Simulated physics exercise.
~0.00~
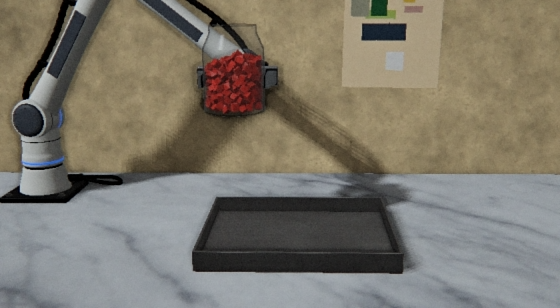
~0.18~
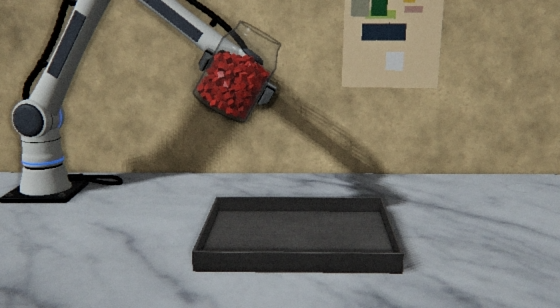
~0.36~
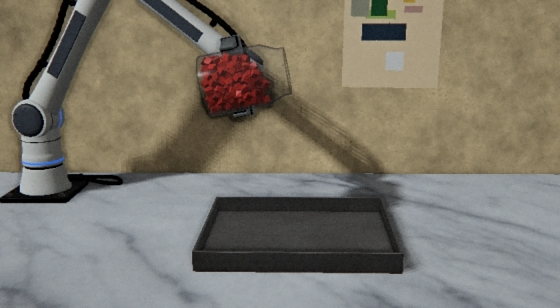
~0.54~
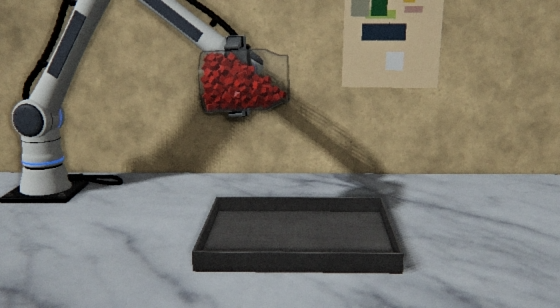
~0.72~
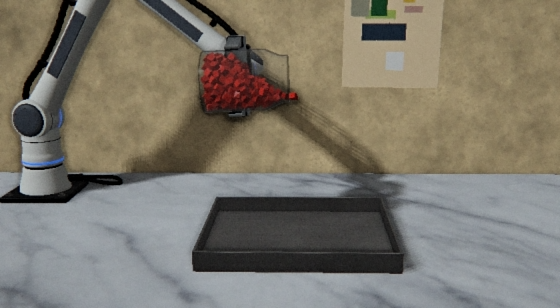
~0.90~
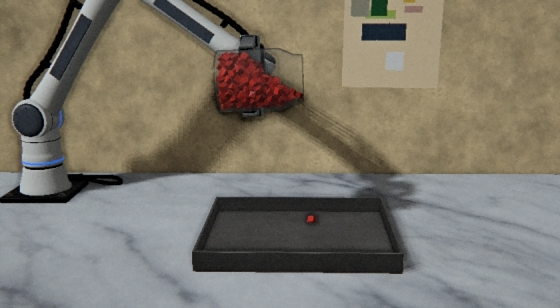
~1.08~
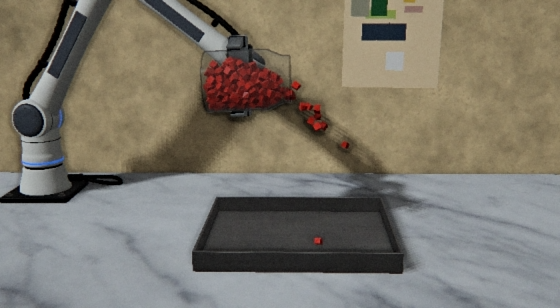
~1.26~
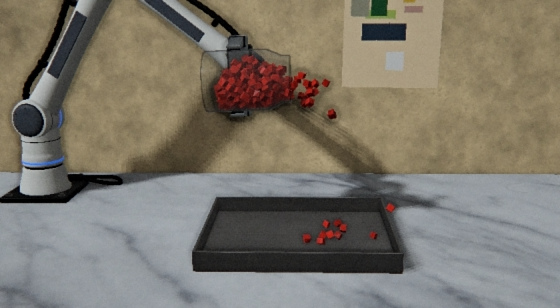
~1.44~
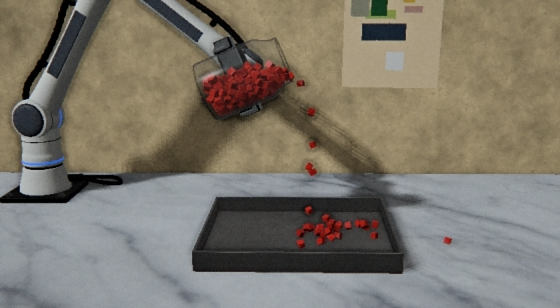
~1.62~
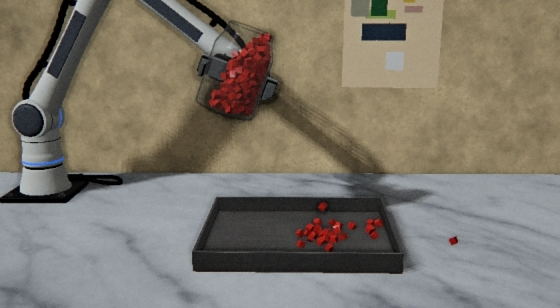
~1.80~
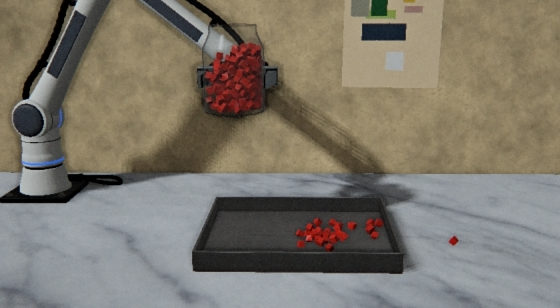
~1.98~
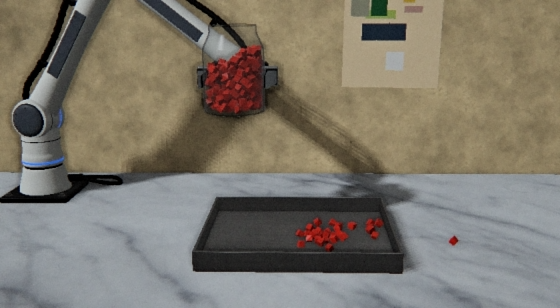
A robot arm tipped a clear jar of red vegetable dice onto its side above a dark tray, spilling a small batch, then swung it upright again, leaving most still in the jar, some scattered in the tray and one on the marble table.
